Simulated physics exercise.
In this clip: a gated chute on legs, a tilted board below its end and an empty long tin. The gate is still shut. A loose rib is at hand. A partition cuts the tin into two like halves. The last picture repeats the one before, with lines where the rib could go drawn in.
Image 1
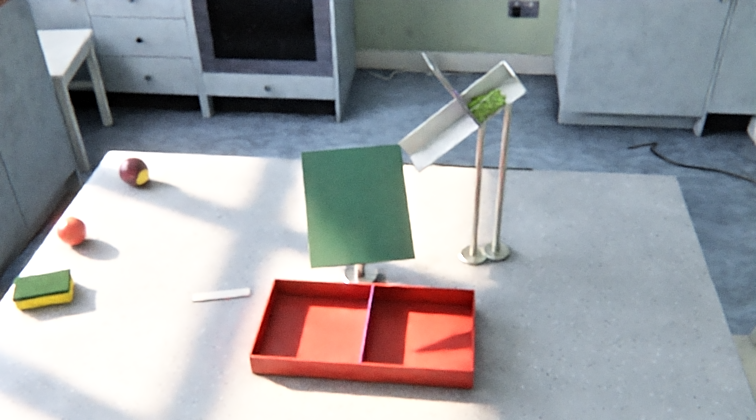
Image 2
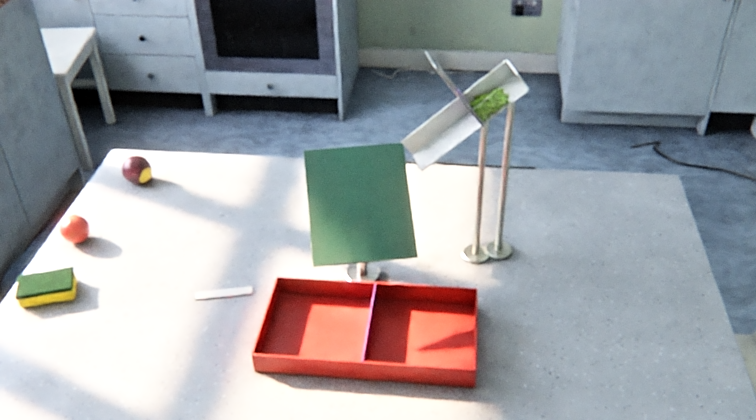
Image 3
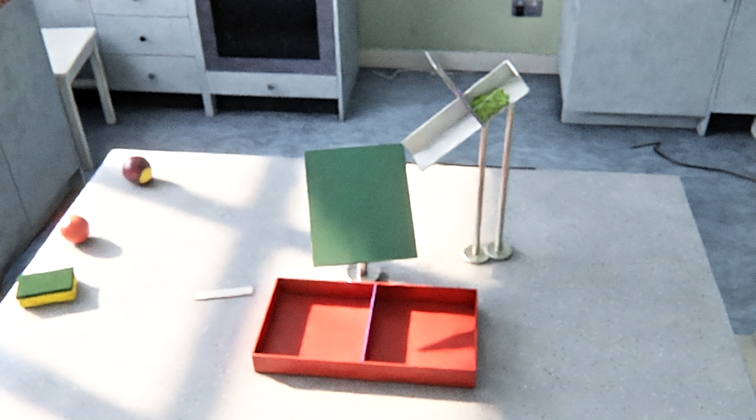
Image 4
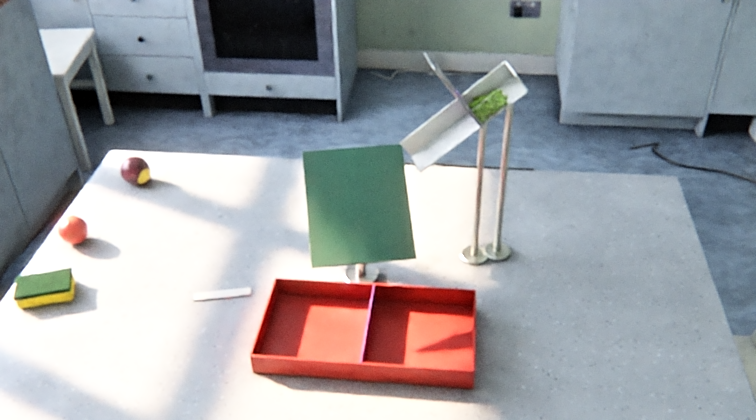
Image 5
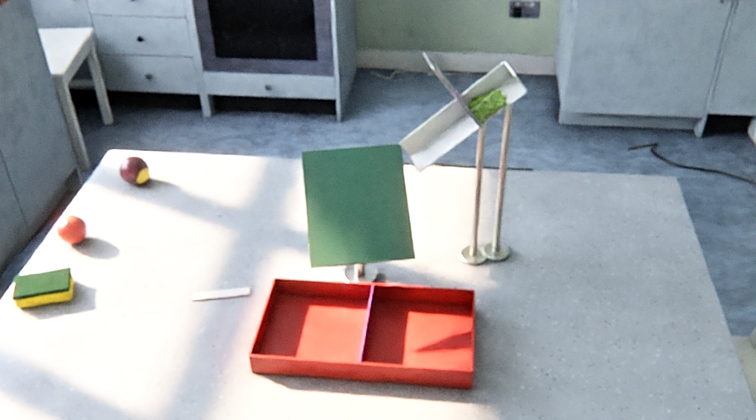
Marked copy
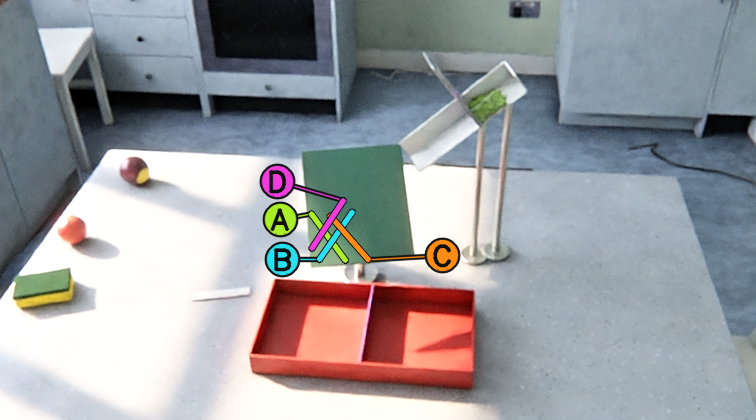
On a pale tabletop in a kitchen, a raised chute held something green above a tilted green board and an empty, divided red tin, and nothing moved apart from a slight shake of the view.
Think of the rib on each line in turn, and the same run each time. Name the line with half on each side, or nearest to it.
Line A.
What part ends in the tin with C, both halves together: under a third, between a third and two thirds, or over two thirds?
Line C gives over two thirds.
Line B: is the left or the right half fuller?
The left half.
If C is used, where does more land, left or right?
More lands on the right.
On the marked copy, line A from (311, 213) to (345, 260); line B from (352, 212) to (319, 259); line C from (330, 215) to (368, 259); line D from (343, 200) to (311, 248).
If A is chosen, of what is caught, about half in the left half, about half in the right.
If B is chosen, of what is caught, most in the left half, about a quarter in the right.
If C is chosen, of what is caught, a stray few in the left half, nearly all in the right.
If D is chosen, of what is caught, most in the left half, a small part in the right.
